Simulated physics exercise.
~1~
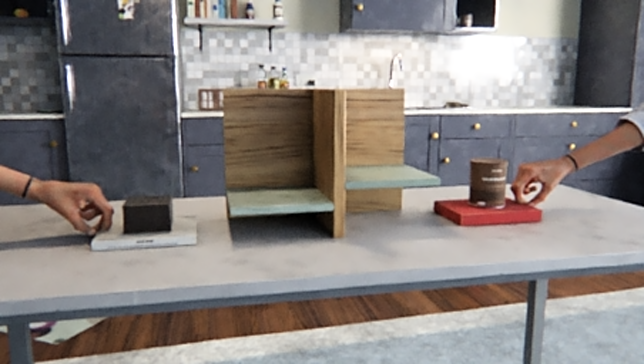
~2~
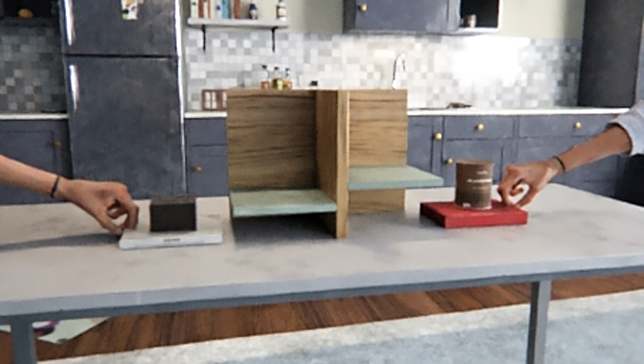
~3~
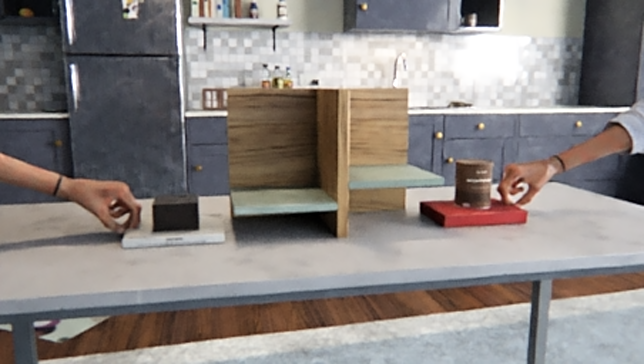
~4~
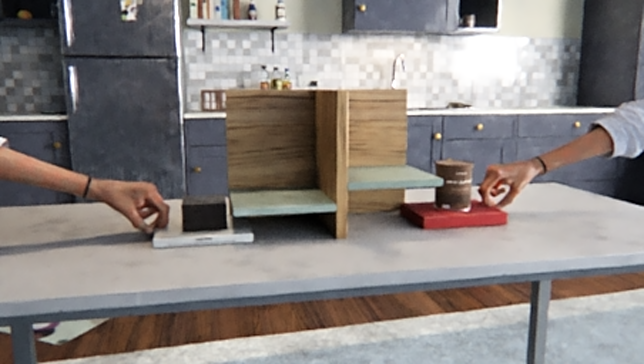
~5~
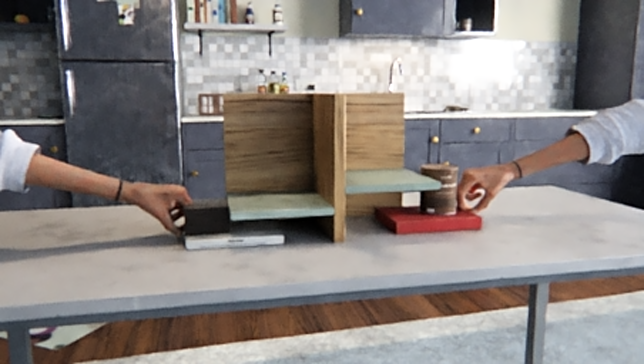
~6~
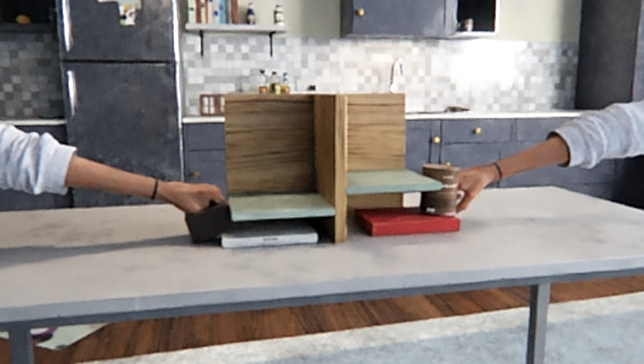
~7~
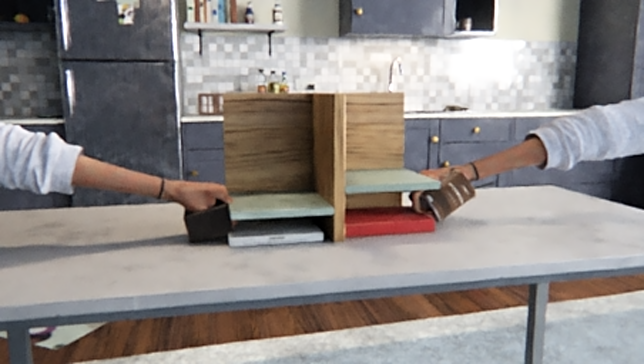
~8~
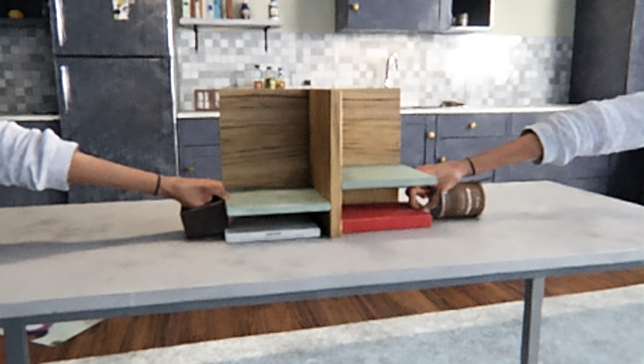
Two hands slide a box and board under low shelves, knocking off the block and pot.
